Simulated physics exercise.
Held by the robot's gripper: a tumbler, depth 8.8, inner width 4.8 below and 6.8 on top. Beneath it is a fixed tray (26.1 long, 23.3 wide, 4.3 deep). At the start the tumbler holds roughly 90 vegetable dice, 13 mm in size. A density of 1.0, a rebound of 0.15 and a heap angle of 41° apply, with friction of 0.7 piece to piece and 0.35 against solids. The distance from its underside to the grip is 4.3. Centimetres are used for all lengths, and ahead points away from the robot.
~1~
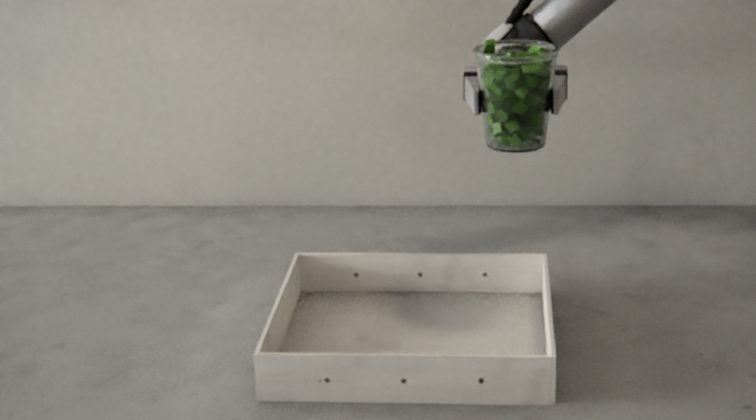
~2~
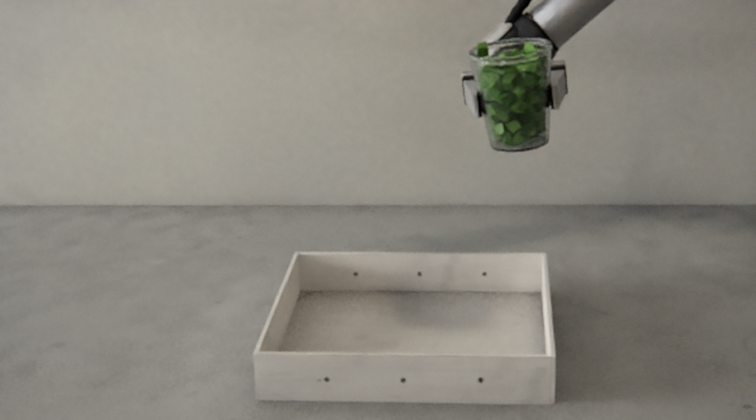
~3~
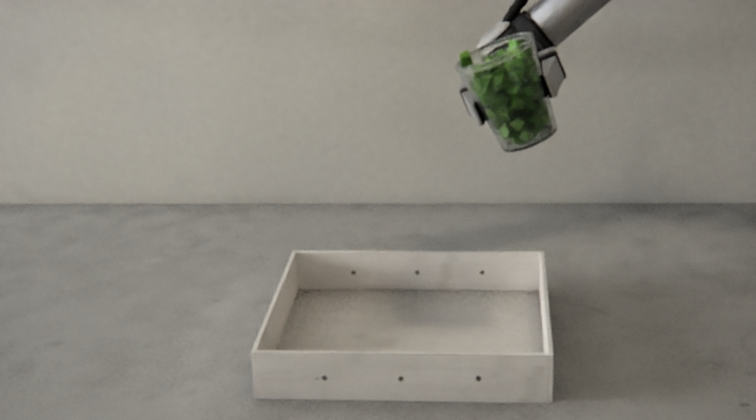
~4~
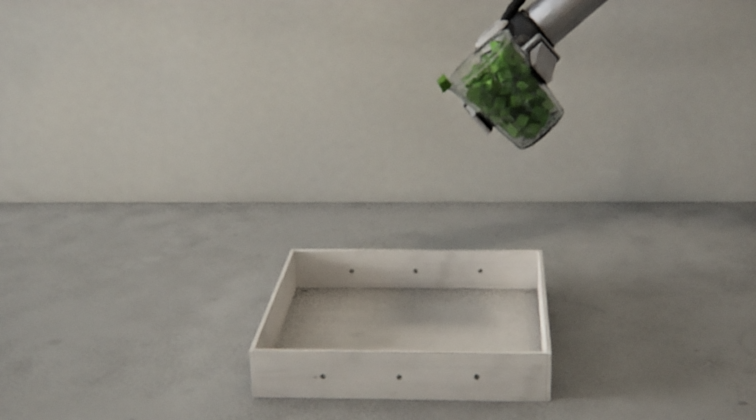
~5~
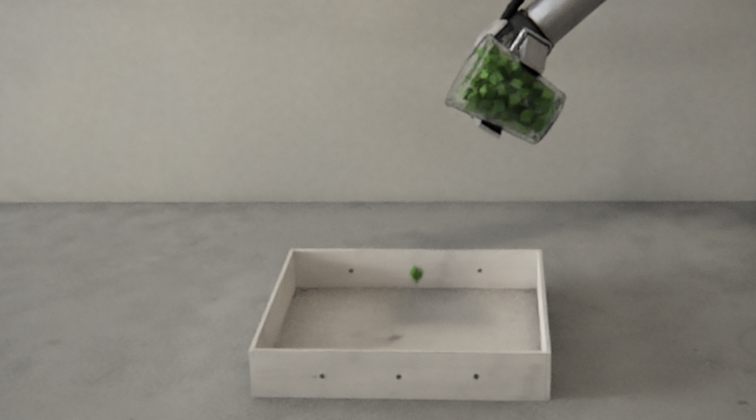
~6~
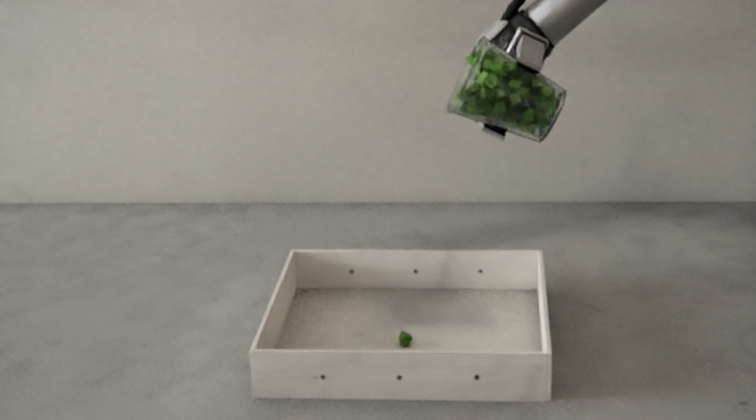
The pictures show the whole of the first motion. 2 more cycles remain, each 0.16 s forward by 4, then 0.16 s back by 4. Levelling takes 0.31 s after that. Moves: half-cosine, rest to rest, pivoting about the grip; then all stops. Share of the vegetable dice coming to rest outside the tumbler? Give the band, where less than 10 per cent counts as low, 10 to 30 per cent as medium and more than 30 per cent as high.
Medium.
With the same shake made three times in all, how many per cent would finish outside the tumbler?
About 20 per cent in that case.
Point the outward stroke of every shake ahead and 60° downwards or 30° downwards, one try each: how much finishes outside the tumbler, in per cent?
I'd say close to 5 percent for the first and close to 5 percent for the second.
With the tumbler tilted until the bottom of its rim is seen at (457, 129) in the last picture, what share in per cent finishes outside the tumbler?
Around 75 per cent of it.
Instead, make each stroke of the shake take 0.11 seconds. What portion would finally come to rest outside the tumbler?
About 35 per cent, then.
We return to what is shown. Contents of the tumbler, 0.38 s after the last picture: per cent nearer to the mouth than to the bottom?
I'd say close to 55 per cent.
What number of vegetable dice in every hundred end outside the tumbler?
Estimate: Near 15 %.
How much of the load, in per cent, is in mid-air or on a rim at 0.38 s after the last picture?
I'd reckon close to 2 per cent.
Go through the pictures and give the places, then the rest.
The first picture shows tumbler middle at (516, 99), level; upper third of the load around (515, 68), from x 490 to 545, top at y 45; 86 in the tumbler.
The second picture shows tumbler middle at (515, 98), tilted 6° forward; upper third of the load around (515, 68), from x 480 to 540, top at y 50.
The third picture shows tumbler middle at (513, 97), tilted 22° forward; upper third of the load around (510, 69), from x 465 to 540, top at y 45.
The fourth picture shows tumbler middle at (511, 95), tilted 41° forward; upper third of the load around (499, 71), from x 445 to 545, top at y 45; 85 in the tumbler, 1 in flight or on a rim.
The fifth picture shows tumbler middle at (510, 95), tilted 57° forward; upper third of the load around (497, 74), from x 415 to 550, top at y 50; 85 in the tumbler, 1 in the tray.
The sixth picture shows tumbler middle at (510, 96), tilted 63° forward; upper third of the load around (499, 77), from x 405 to 550, top at y 55; 85 in the tumbler, 1 in the tray.
Then, 0.38 s later, tilted 63° forward, highest piece 27 above the table; 79 in the tumbler, 5 in the tray, 2 in flight or on a rim.
Then, 0.76 s later, tilted 42° forward, highest piece 27 above the table; 72 in the tumbler, 13 in the tray, 1 in flight or on a rim.
Then, 1.15 s later, level, highest piece 29 above the table; 72 in the tumbler, 14 in the tray.
Then, 2.20 s later, level, highest piece 29 above the table; 72 in the tumbler, 14 in the tray.
At rest, 72 in the tumbler, 14 in the tray. That is 16 % outside the tumbler.
